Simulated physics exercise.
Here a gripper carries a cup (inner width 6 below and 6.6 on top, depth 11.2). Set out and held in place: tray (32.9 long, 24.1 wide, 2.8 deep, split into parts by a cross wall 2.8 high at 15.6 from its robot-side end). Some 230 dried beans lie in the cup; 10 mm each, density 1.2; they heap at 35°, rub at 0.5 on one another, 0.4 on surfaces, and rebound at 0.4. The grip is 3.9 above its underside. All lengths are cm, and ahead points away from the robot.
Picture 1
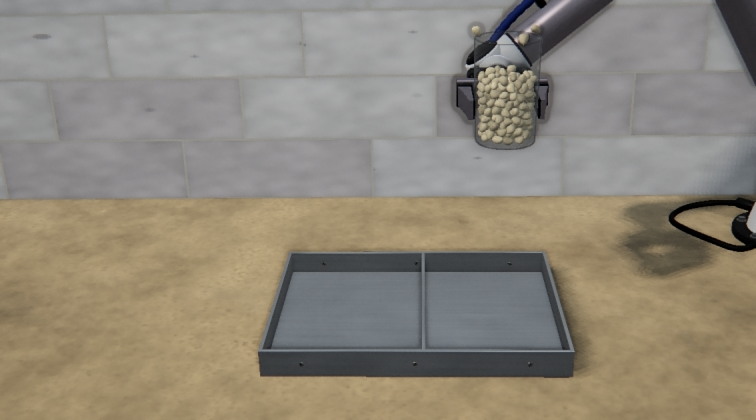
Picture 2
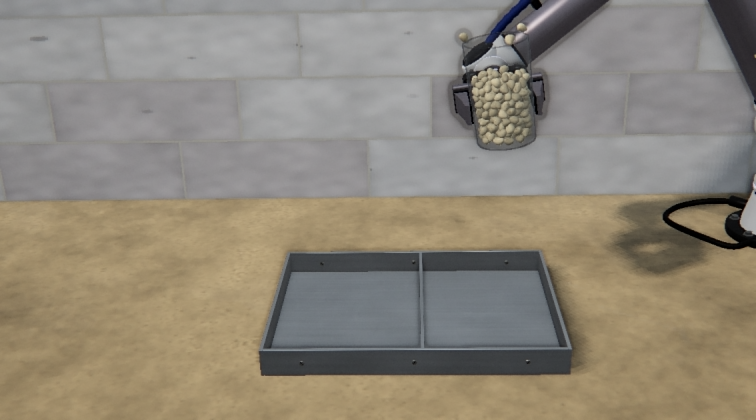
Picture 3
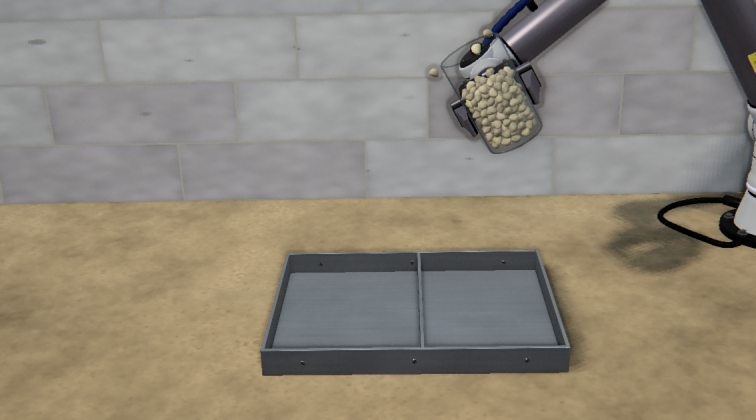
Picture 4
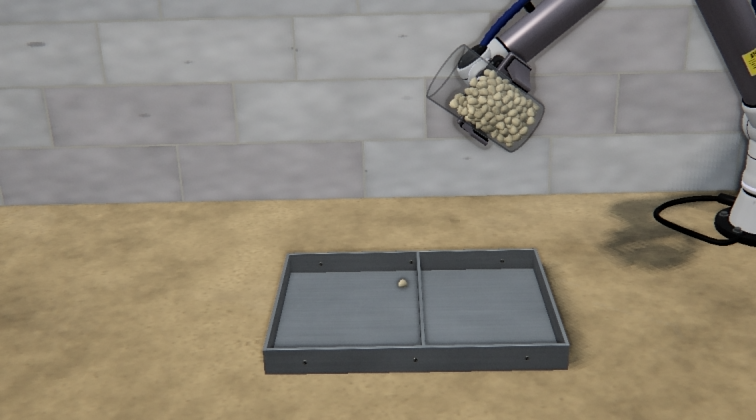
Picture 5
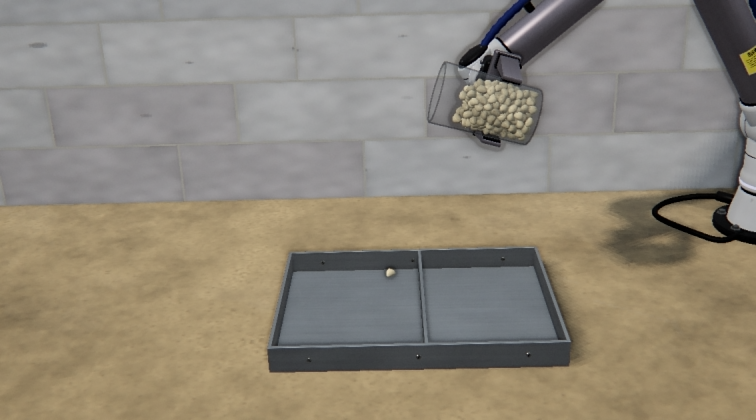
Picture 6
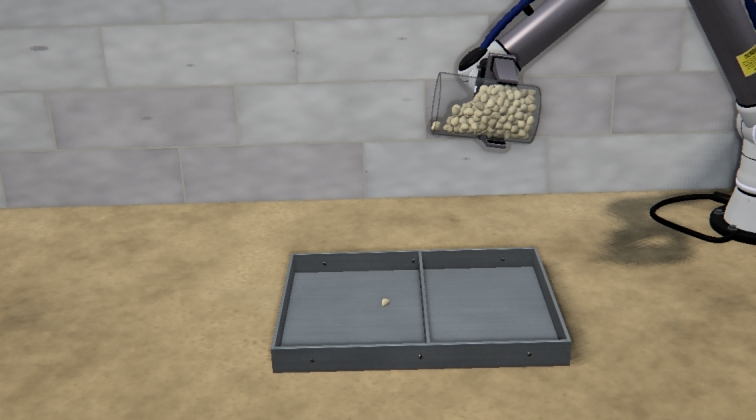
A robot gripper holding a clear cup full of pale beans tilted it leftward above a divided gray tray until it was nearly sideways, and one bean dropped into the tray's left section.
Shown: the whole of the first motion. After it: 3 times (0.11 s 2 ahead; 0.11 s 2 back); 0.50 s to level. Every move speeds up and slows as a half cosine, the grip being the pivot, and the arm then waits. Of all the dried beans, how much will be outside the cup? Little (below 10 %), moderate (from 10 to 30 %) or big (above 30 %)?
Answer: Moderate; from 10 to 30 % of the dried beans finish outside the cup.
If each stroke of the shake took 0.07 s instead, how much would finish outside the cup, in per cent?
It would be near 30 per cent.
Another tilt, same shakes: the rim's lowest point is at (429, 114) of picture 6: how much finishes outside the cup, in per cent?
Some 0 per cent.
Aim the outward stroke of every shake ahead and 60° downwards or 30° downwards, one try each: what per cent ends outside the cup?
Some 0 and 0 per cent.
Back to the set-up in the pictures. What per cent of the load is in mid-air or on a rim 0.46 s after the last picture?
Roughly 4 per cent.
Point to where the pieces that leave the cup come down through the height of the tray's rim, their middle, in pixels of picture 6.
Near (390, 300).
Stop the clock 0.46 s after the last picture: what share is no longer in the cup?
About 5 per cent by then.
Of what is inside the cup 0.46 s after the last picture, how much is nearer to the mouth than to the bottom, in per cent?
About 45 per cent.
Then, 0.46 s on, tilted 81° forward, highest piece 28 above the table; 216 in the cup, 2 in the robot-side part, 2 in the far-side part, 8 in flight or on a rim.
Then, 0.93 s on, tilted 36° forward, highest piece 31 above the table; 194 in the cup, 30 in the far-side part, 4 in the robot-side part.
Then, 1.36 s on, level, highest piece 31 above the table; 194 in the cup, 30 in the far-side part, 4 in the robot-side part.
Then, 2.41 s on, level, highest piece 31 above the table; 194 in the cup, 30 in the far-side part, 4 in the robot-side part.
In the end, 194 in the cup, 30 in the far-side part, 4 in the robot-side part. That is 15 % outside the cup.
